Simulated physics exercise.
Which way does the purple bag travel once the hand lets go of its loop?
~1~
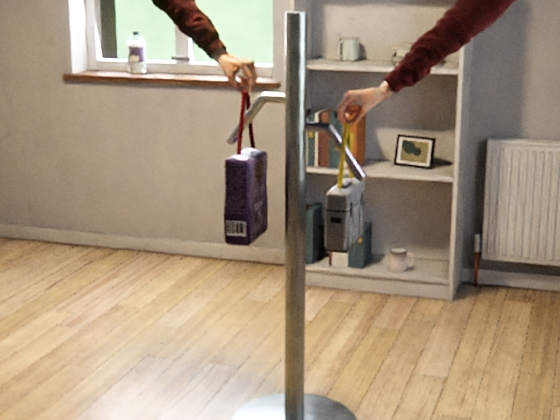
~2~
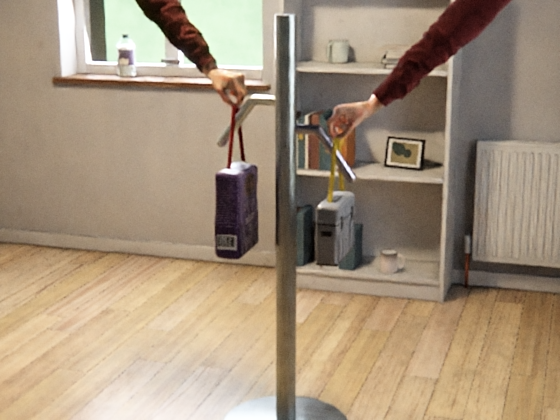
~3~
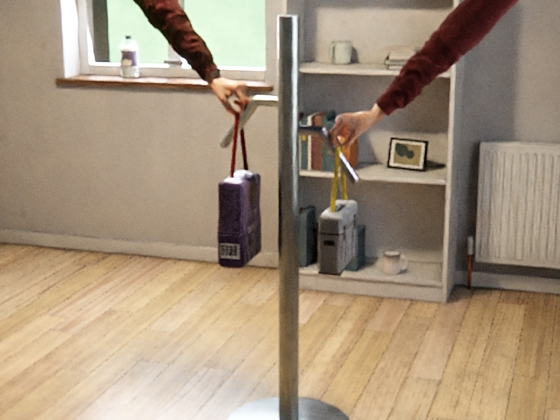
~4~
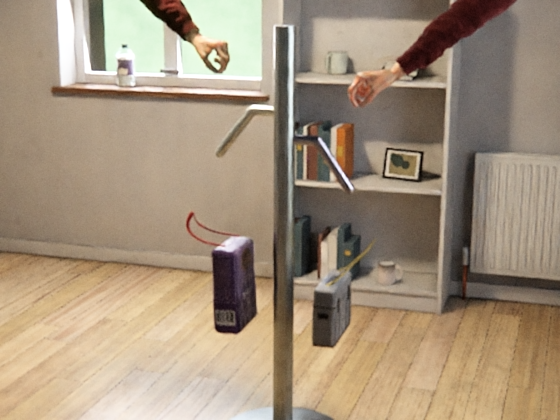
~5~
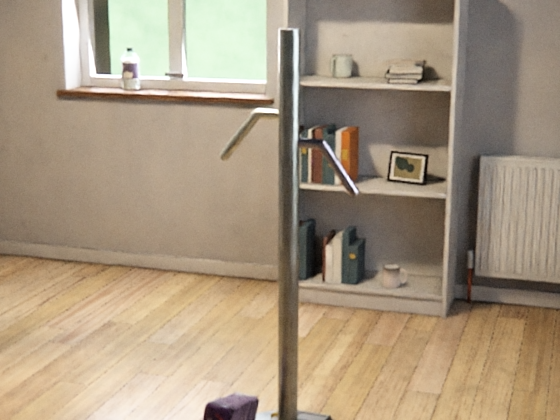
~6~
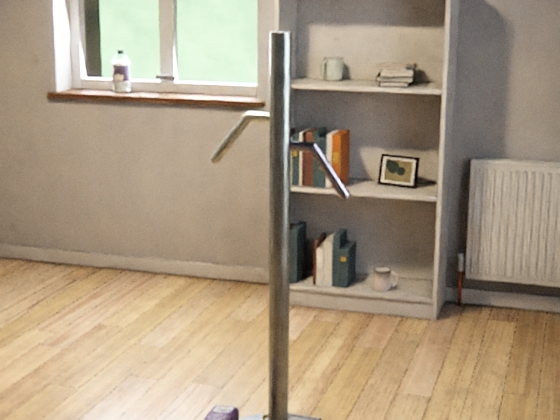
It moves down, dropping from beside the post and ending on its side on the floor near the base.
